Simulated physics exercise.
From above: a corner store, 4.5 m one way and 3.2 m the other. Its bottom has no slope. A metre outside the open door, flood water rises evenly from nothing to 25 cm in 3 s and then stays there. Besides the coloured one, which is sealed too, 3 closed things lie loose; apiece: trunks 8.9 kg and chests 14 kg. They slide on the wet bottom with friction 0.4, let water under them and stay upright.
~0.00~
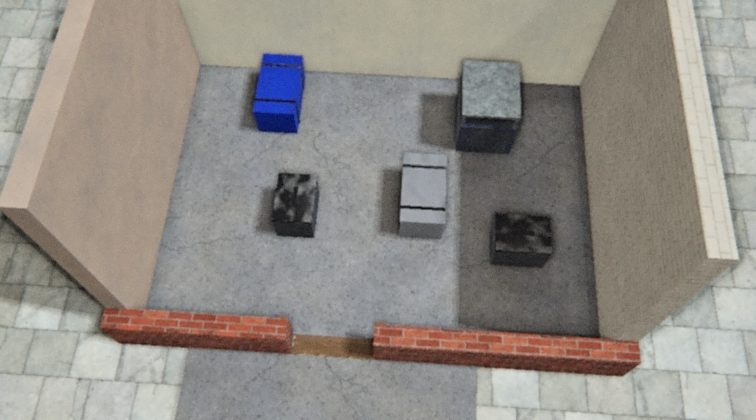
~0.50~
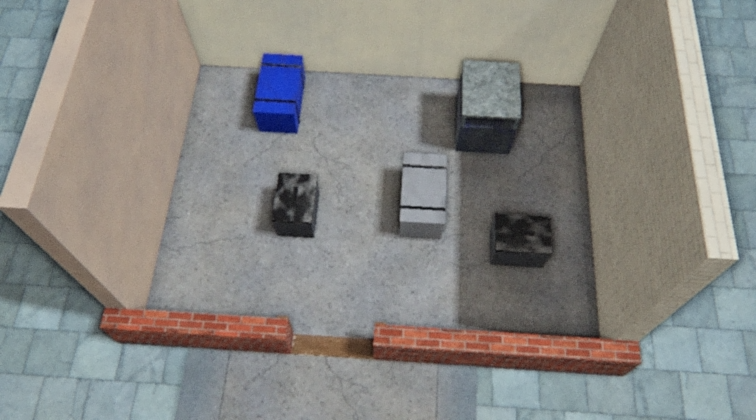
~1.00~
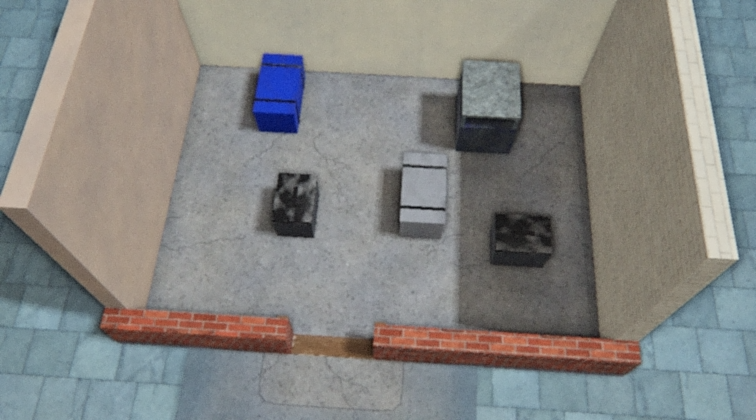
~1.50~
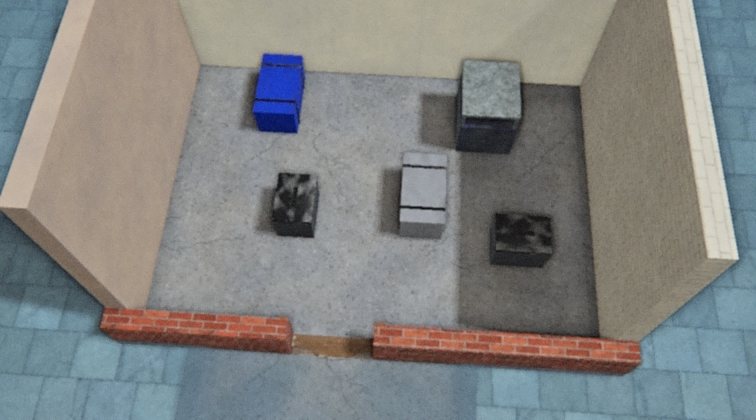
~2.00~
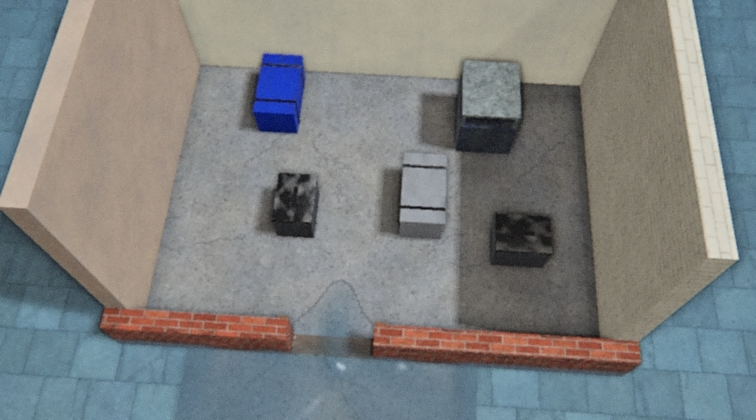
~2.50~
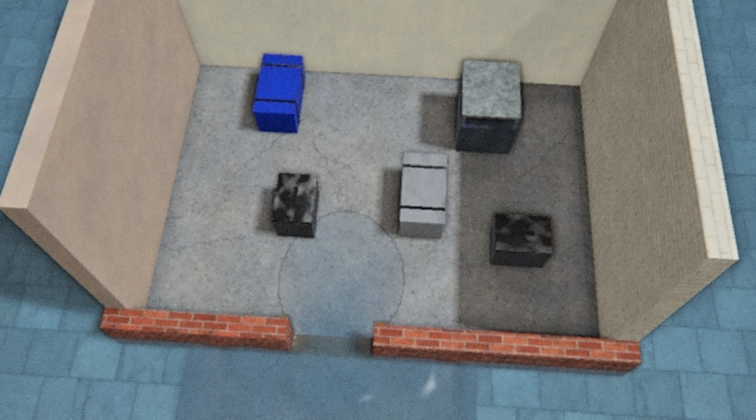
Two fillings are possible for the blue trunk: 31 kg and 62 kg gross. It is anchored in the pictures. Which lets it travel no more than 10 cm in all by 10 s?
Verdict: Only the larger load is enough.
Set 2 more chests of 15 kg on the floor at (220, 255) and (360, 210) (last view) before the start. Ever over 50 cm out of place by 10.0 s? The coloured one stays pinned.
In turn: Under, past it.
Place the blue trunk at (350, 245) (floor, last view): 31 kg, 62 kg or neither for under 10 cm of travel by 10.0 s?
Only the larger holds.
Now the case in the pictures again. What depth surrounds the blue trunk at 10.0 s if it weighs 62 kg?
About 12 cm.
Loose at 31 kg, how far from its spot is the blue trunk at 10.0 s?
Roughly 20 cm.
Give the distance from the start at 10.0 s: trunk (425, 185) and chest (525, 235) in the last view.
In turn: 150 cm, 10 cm.
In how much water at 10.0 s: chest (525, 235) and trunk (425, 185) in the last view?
About 6 and 9 cm.
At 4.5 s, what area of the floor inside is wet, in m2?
Some 9.5 m2.
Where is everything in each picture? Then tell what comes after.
The first frame shows the blue trunk at (278, 83) rests on the ground; 0.0 m2 under water; 0 of 4 have shifted.
The second frame shows the blue trunk at (278, 83), on the bottom; 0.0 m2 under water; 0 of 4 have shifted.
The third frame shows the blue trunk at (278, 83) rests on the ground; 0.0 m2 under water; 0 of 4 have shifted.
The fourth frame shows the blue trunk at (278, 83), on the bottom; 0.0 m2 under water; 0 of 4 have shifted.
The fifth frame shows the blue trunk at (278, 83) rests on the ground; water covers 0.2 m2; 0 of 4 have shifted.
The sixth frame shows the blue trunk at (278, 83) rests on the ground; 1.3 m2 under water; 0 of 4 have shifted.
After 3.5 s the blue trunk would be 0 cm from its start with 31 kg and 0 cm from its start with 62 kg; 0 cm of water round it then.
After 4.5 s the blue trunk would be 0 cm from its start with 31 kg and 0 cm from its start with 62 kg; 2 cm of water round it then.
After 7.0 s the blue trunk would be 2 cm from its start with 31 kg and 0 cm from its start with 62 kg; 9 cm of water round it then.
After 10.0 s the blue trunk would be 24 cm from its start with 31 kg and 0 cm from its start with 62 kg; 12 cm of water round it then.
